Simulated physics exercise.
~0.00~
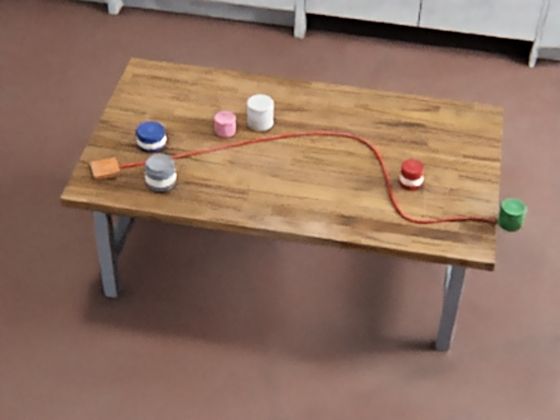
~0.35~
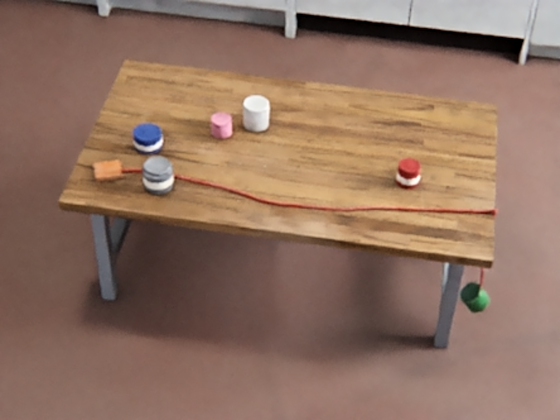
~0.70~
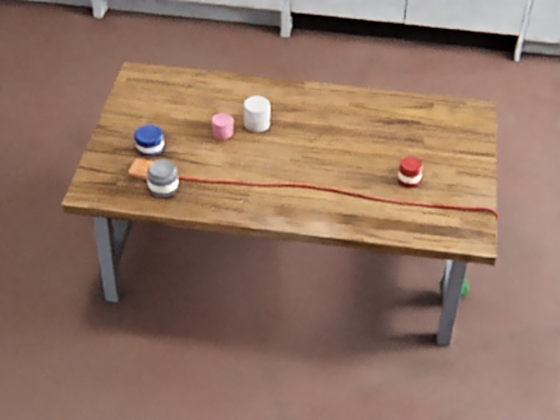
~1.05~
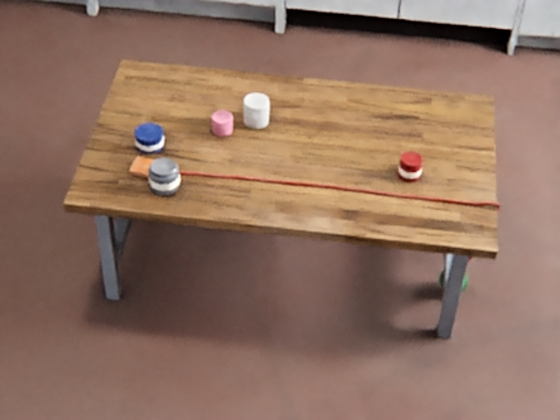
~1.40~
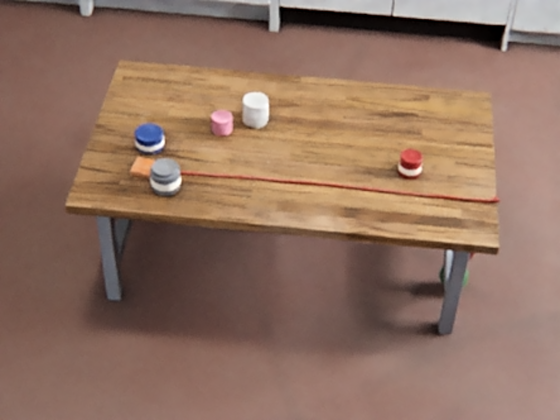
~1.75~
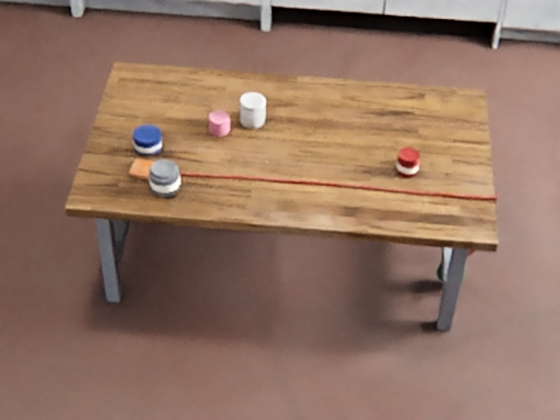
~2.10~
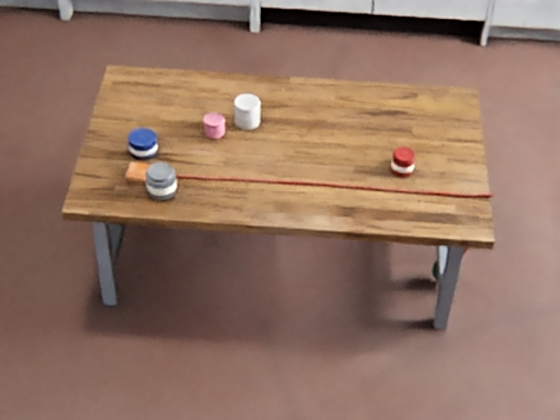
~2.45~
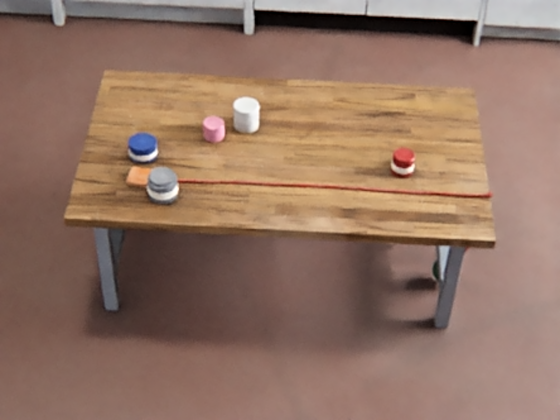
To begin with, a red cable curves across a wooden table from a small orange block at the left to a green cylinder at the right edge, with a grey jar, blue and red tins, and pink and white tubs standing around it. The green cylinder drops over the edge, tipping as it hangs from the cable, which sweeps toward the front and straightens. The orange block slides a little right and stops against the grey jar, which barely shifts. The green object swings back beneath the tabletop, mostly out of sight. Finally, the cable lies taut and everything else remains on the table.
